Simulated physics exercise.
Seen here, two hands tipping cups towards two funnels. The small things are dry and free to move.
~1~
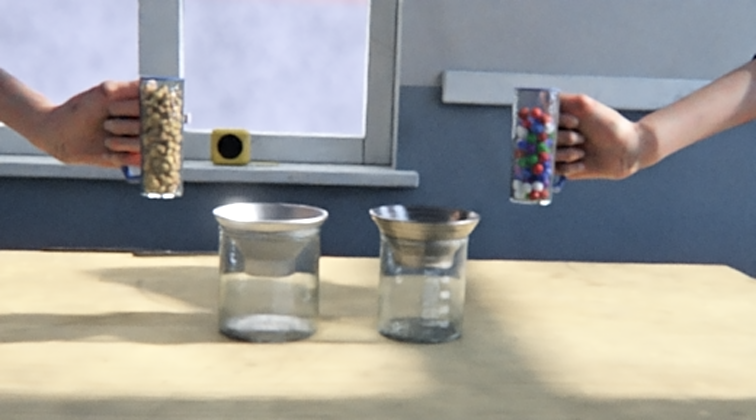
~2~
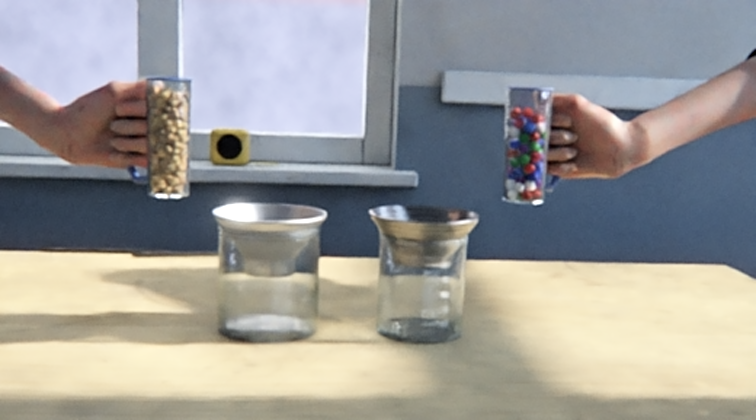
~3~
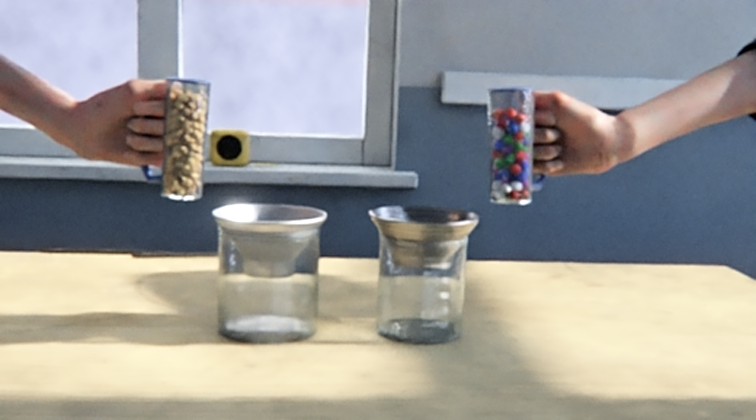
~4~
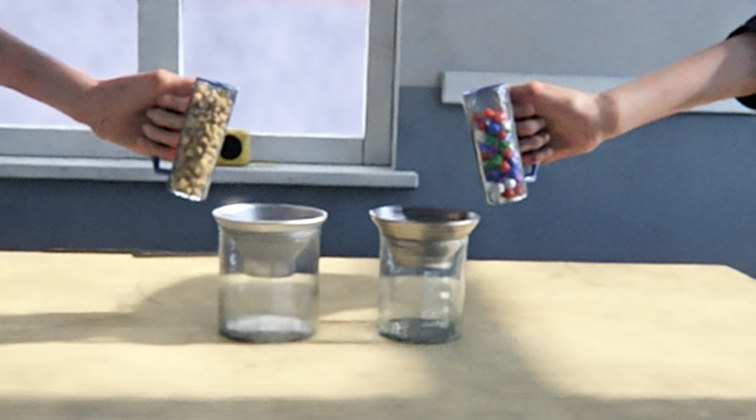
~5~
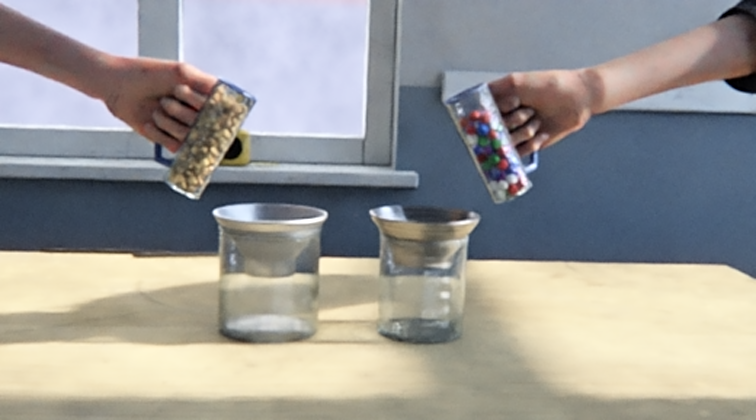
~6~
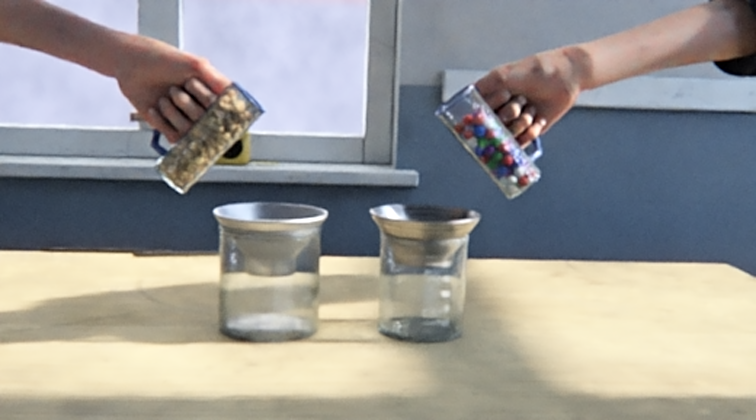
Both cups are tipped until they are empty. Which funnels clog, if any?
On the left it runs clear, on the right it runs clear.
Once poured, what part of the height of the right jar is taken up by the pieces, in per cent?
Roughly 20 in a hundred.
Then, 0.36 s later than the last frame, left, every one still in the cup; right, every one still in the cup.
Then, 0.68 s later than the last frame, left, almost all still in the cup, just a few in or over the funnel; right, the larger part still in the cup, about a tenth in or over the funnel.
Then, 0.95 s later than the last frame, left, roughly two thirds still in the cup, roughly a quarter in or over the funnel, roughly a quarter down in the jar; right, roughly a quarter still in the cup, roughly a third in or over the funnel, roughly half down in the jar.
When it is over, left, every one down in the jar; right, every one down in the jar.
